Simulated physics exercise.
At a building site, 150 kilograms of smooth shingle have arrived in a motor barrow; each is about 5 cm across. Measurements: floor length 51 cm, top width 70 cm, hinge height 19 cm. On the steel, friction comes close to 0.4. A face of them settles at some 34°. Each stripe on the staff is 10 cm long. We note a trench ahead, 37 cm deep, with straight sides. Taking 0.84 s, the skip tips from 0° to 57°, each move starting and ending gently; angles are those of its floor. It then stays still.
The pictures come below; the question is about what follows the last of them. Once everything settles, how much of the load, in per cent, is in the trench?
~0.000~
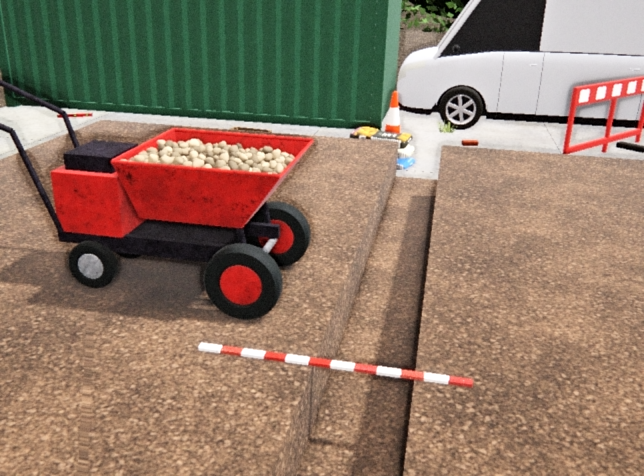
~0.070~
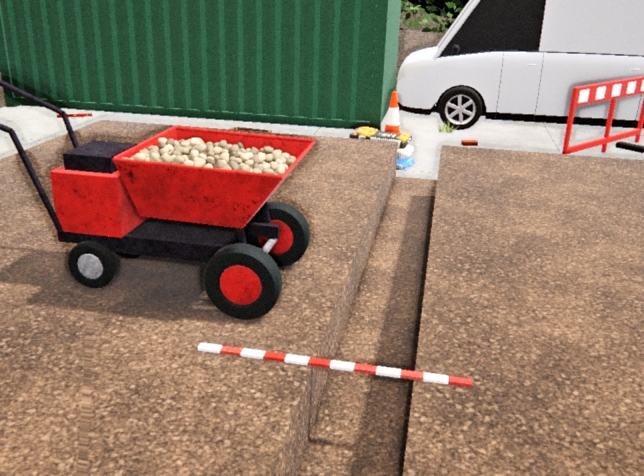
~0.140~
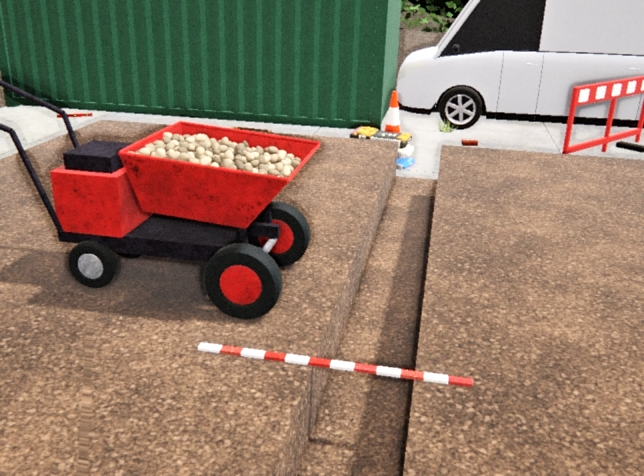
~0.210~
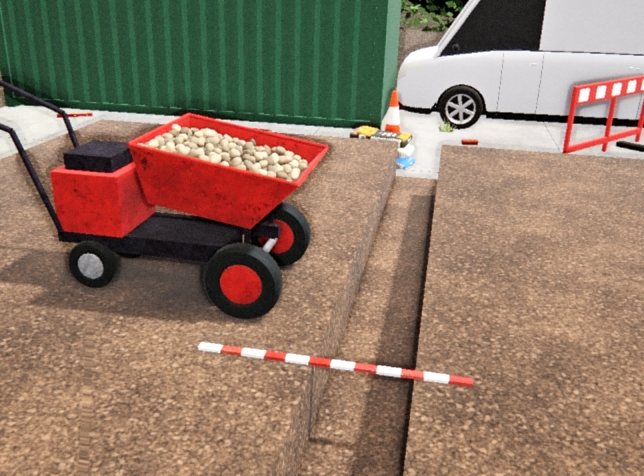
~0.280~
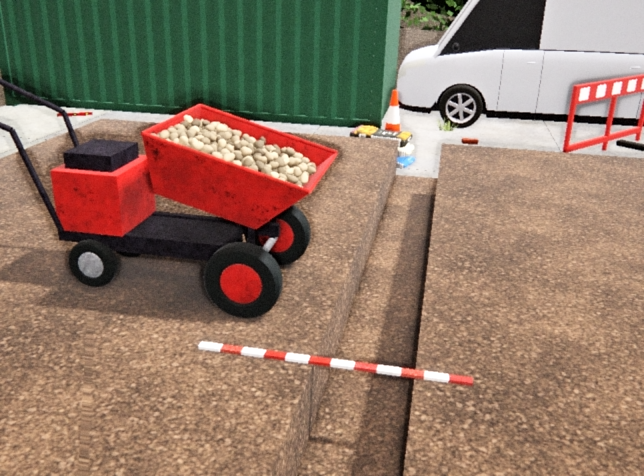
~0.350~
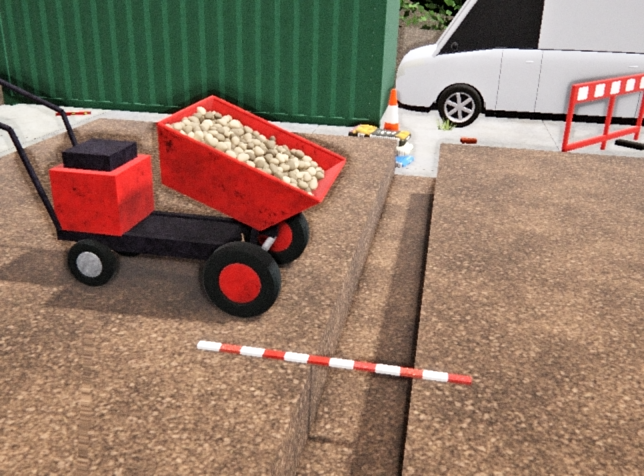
Once it settles, about 50 per cent of the load is there.
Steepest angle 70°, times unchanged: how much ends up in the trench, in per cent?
About 65 per cent would end up in the trench.
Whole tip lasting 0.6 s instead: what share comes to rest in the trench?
Then about 40 per cent.
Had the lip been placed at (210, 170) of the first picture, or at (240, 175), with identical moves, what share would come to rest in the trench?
I'd expect some 60 per cent, then some 70.
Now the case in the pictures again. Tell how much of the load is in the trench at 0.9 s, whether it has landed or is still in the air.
Some 15 per cent.
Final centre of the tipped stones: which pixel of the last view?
Their middle is at about (398, 354).
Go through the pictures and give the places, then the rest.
The skip is at 0°, its lip at (280, 176); the top of the load is at (184, 147), in the first frame.
The skip is at 1°, its lip at (282, 178); the top of the load is at (184, 145); the stones move at 0.3 m/s on average, in the second frame.
The skip is at 4°, its lip at (288, 180); the top of the load is at (190, 141); the stones move at 0.5 m/s on average, in the third frame.
Lip at (298, 185), floor tilted 9°, highest stones at (196, 135); the stones move at 0.7 m/s on average, in the fourth frame.
Lip at (309, 192), floor tilted 15°, highest stones at (200, 126); the stones move at 0.8 m/s on average, in the fifth frame.
Lip at (320, 201), floor tilted 21°, highest stones at (207, 119); the stones move at 0.9 m/s on average, in the sixth frame.
After 0.6 s the floor is at 48°; 100 % in the skip; the foremost stones are at (346, 227).
After 0.9 s the floor is at 57°; 83 % in the skip, 17 % in the trench, 1 % past the trench; the foremost stones are at (423, 296).
After 1.3 s the floor is at 57°; 49 % in the skip, 29 % in the trench, 22 % past the trench; the foremost stones are at (538, 329).
After 3.2 s the floor is at 57°; 27 % in the skip, 50 % in the trench, 23 % past the trench; the foremost stones are past the picture's edge.
